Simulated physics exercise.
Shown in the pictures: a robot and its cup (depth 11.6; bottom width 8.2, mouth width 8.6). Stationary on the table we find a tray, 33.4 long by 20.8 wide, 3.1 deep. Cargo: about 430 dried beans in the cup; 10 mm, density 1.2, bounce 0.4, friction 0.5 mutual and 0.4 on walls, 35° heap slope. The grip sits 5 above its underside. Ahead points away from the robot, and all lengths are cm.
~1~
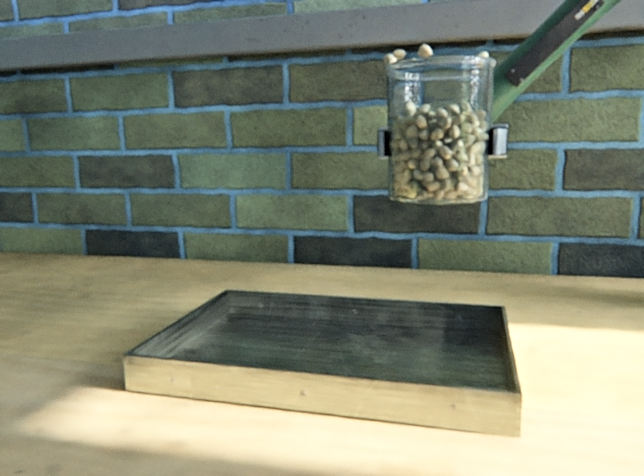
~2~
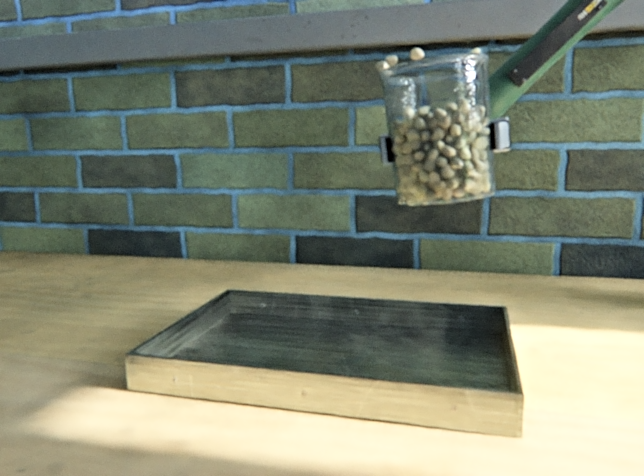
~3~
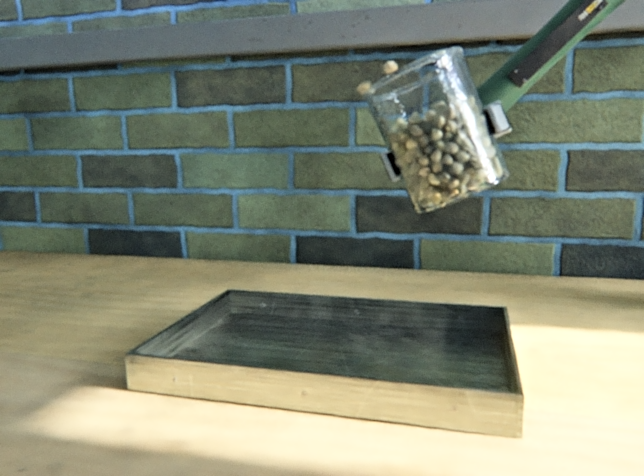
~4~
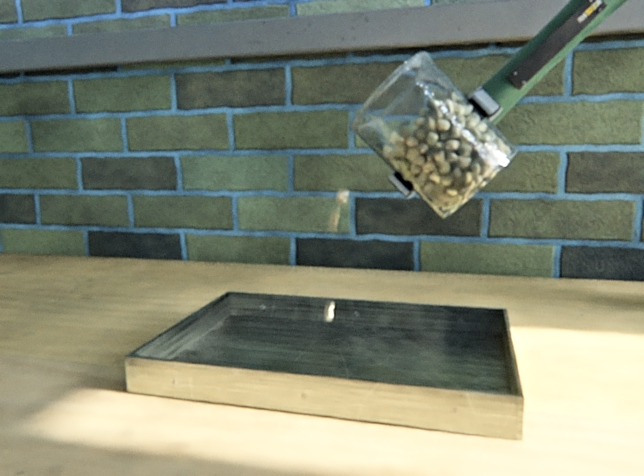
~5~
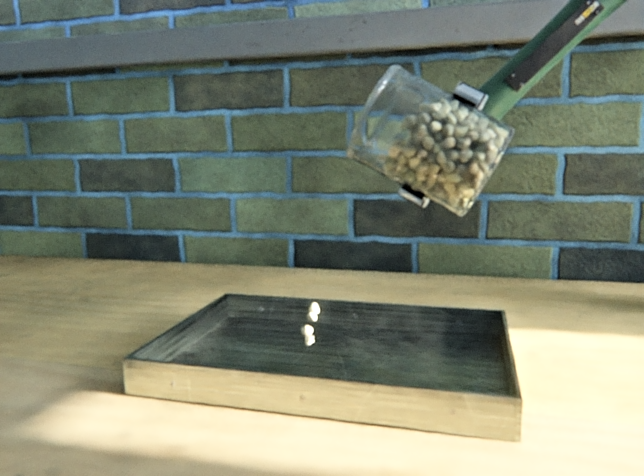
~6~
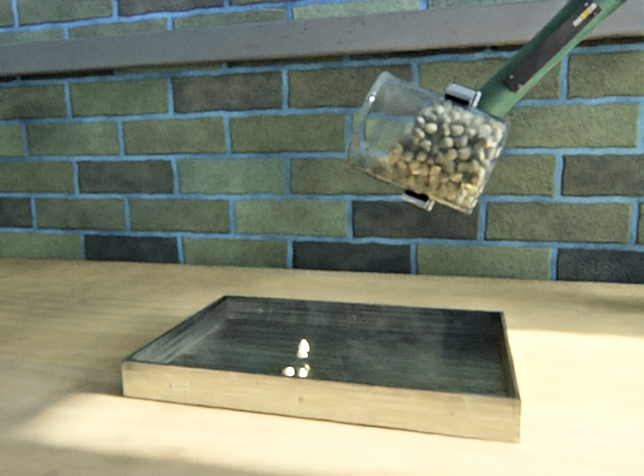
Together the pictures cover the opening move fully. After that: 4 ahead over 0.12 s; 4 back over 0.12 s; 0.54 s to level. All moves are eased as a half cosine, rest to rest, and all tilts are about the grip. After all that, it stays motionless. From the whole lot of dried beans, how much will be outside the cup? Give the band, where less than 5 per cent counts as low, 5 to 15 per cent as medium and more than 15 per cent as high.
Medium.
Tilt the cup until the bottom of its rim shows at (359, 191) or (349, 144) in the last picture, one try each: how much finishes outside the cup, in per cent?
The first try gives around 35 percent and the second around 0 percent.
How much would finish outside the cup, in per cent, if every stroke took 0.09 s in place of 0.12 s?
About 20 per cent, then.
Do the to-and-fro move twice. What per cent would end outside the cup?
That would give close to 15 percent.
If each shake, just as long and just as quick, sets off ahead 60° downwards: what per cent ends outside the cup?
Result: Approx. 0 %.
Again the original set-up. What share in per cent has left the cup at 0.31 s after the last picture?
Share gone by then: Close to 10 %.
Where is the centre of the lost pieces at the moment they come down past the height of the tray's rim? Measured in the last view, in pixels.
Check roughly (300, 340) in the last picture.
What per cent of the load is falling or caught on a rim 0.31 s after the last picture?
6 %.
Then, 0.31 s on, tilted 65° forward, highest piece 24 above the table; 399 in the cup, 5 in the tray, 28 in flight or on a rim.
Then, 0.62 s on, tilted 13° forward, highest piece 28 above the table; 398 in the cup, 34 in the tray.
Then, 0.98 s on, level, highest piece 27 above the table; 398 in the cup, 34 in the tray.
Then, 2.03 s on, level, highest piece 27 above the table; 398 in the cup, 34 in the tray.
In the end, 398 in the cup, 34 in the tray. That is 8 % outside the cup.
